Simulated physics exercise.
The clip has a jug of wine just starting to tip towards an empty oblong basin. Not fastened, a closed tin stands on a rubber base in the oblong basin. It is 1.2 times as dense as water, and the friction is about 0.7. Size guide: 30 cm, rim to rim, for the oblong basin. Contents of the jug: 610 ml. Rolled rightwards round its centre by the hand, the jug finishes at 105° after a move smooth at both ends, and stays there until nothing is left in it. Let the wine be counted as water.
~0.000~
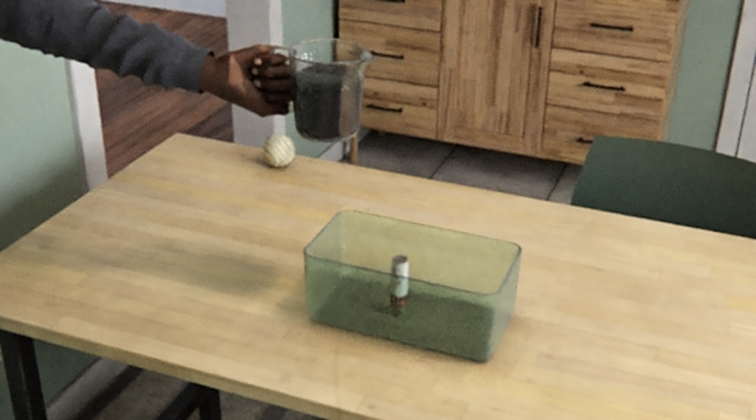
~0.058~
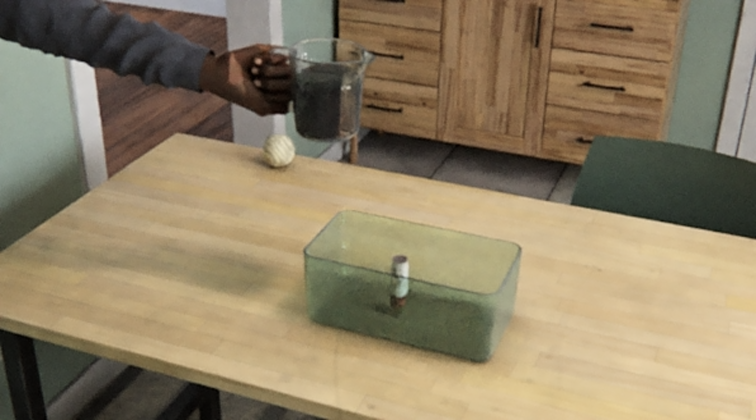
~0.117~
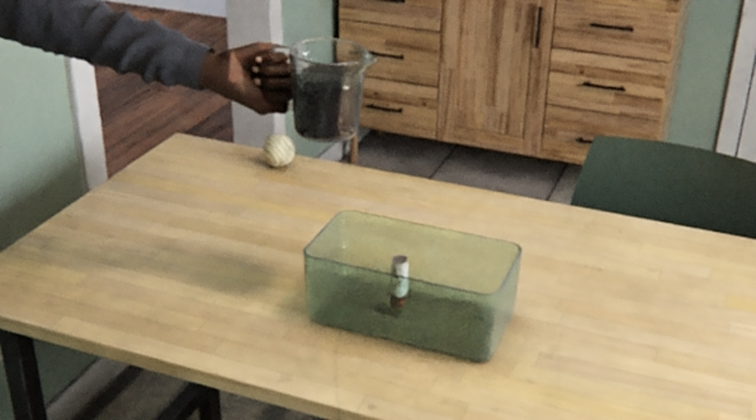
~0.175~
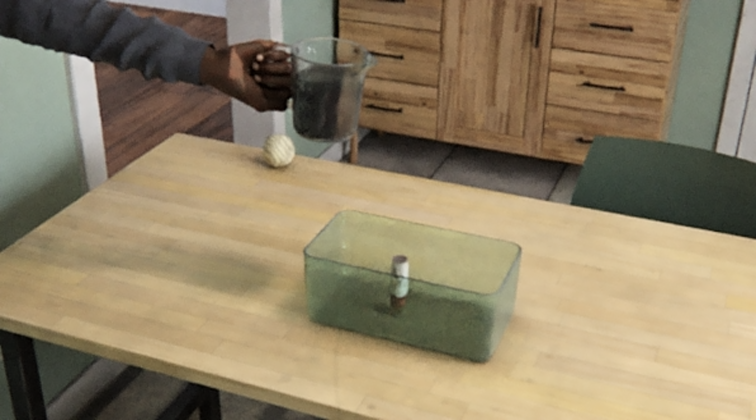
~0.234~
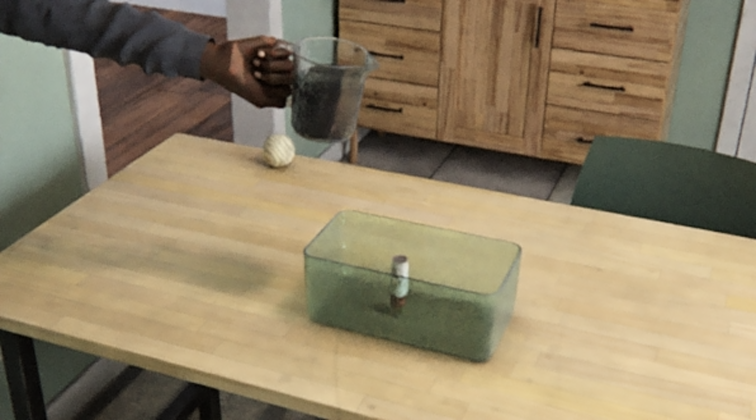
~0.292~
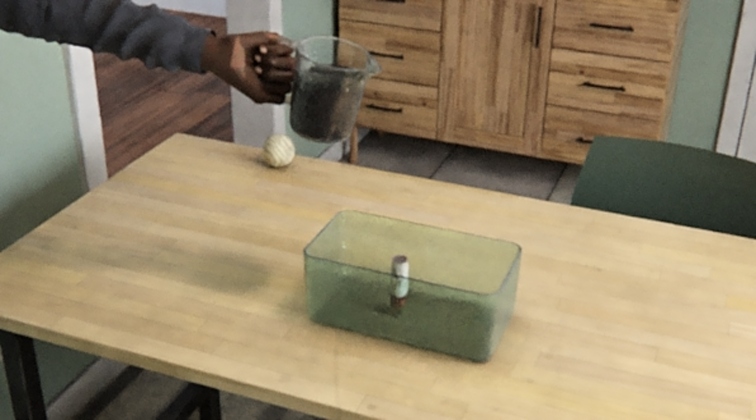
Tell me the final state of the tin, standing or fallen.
It ends up erect.
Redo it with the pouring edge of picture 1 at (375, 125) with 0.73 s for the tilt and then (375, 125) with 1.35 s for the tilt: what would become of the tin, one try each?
Run one: It tumbles. Run two: It tumbles.
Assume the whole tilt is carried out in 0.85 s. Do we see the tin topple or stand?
In that case the tin stays vertical.
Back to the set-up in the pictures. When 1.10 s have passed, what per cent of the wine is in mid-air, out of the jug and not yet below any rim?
Close to 32 per cent.
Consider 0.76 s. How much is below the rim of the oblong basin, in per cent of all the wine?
Around 0 percent.
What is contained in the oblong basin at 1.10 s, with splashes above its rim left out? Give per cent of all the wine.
About 36 per cent.
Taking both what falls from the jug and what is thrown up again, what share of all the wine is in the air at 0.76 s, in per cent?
My guess is roughly 10 %.
After 0.76 s the tilt is 63° and 89 per cent is still to pour; the tin stands where it began.
After 1.10 s the tilt is 96° and 31 per cent is still to pour; the tin stands where it began.
After 1.46 s the tilt is 105° and 2 per cent is still to pour; the tin stands where it began.
After 1.85 s the tilt is 105° and 0 per cent is still to pour; the tin stands where it began.
In the end the tin stands where it began.
